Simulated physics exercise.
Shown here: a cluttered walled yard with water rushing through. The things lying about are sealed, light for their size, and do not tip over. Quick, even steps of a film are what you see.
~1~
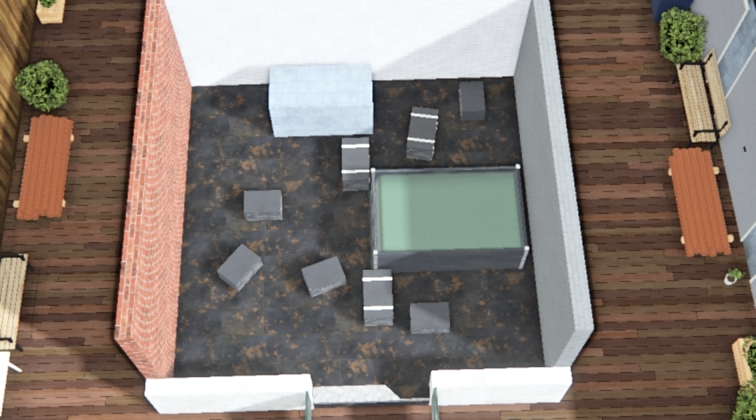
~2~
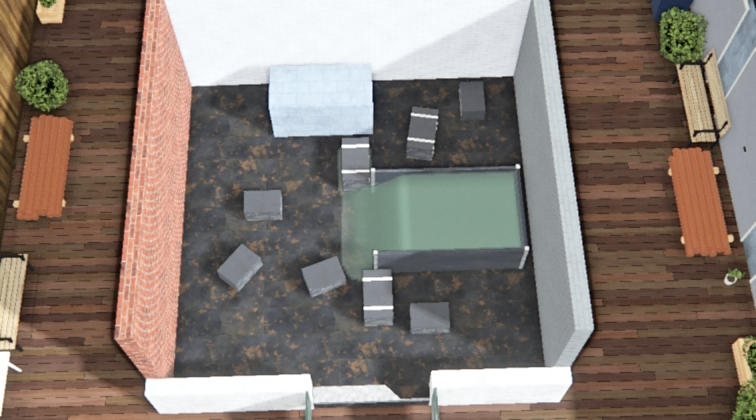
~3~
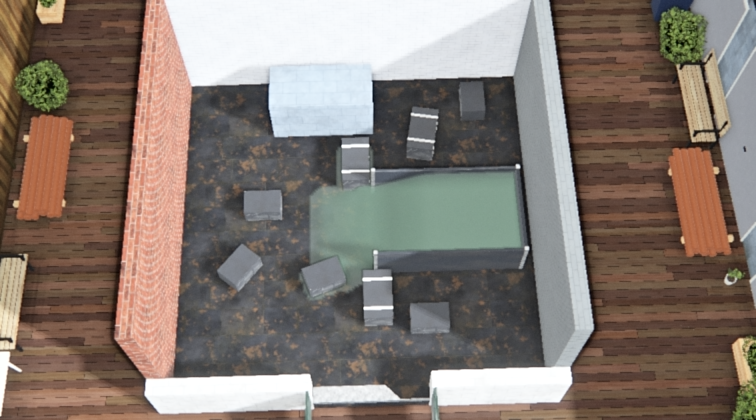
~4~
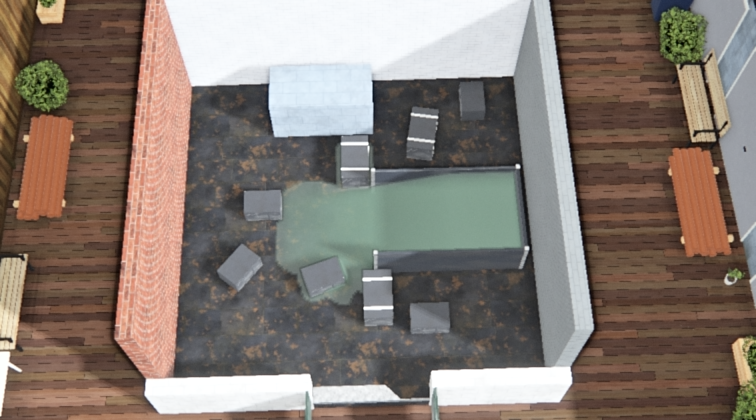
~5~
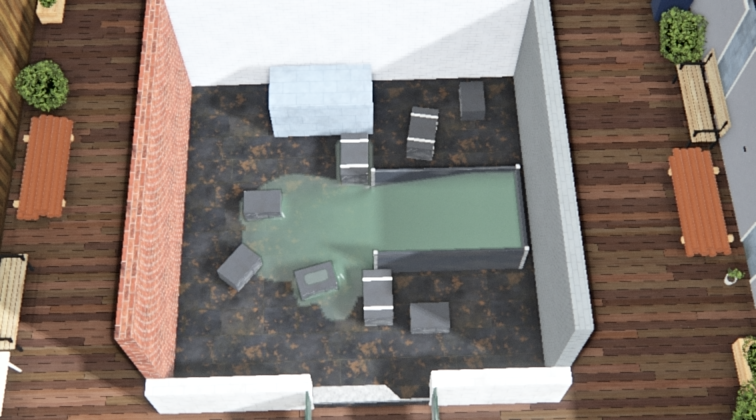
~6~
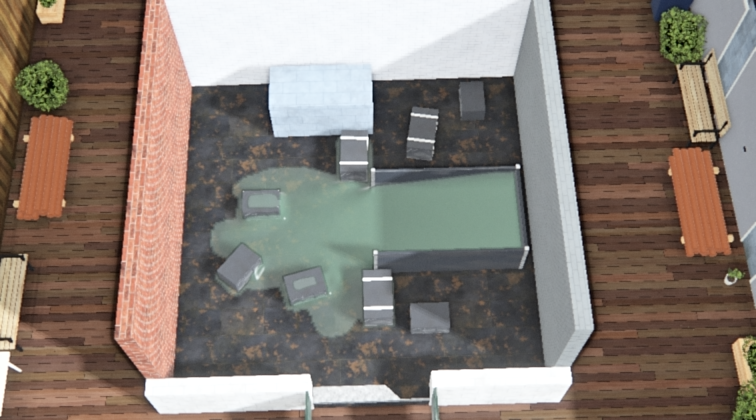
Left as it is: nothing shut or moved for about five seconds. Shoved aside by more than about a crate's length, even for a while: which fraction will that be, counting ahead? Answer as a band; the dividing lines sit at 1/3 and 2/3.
1/3 to 2/3.
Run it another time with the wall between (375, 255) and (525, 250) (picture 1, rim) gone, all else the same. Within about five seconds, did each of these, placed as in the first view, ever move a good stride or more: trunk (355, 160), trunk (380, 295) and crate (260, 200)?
Result per item - short of that distance / displaced that far / short of that distance.
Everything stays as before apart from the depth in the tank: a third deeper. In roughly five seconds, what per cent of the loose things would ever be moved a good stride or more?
Share moved that far: Approx. 60 %.
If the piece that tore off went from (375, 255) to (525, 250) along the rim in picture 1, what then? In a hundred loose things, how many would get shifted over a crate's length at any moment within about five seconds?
Near 20 in a hundred.
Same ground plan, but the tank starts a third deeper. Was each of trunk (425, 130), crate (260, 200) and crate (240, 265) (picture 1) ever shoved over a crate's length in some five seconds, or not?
Taking them as listed, the first stopped before it, the second reached the mark and the third reached the mark.
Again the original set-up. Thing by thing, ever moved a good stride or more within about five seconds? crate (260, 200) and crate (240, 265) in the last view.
Beyond that, then beyond that.
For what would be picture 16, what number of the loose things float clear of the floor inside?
3 in total.
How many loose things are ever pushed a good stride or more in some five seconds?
Result - 3.
A moment on, 1 of 8 are well off their spots; 0 afloat.
Next, 3 of 8 are well off their spots; 3 afloat.
Later, 3 of 8 are well off their spots; 3 afloat.
In the end, 3 of 8 are well off their spots, and 3 have been at some point; 2 afloat.
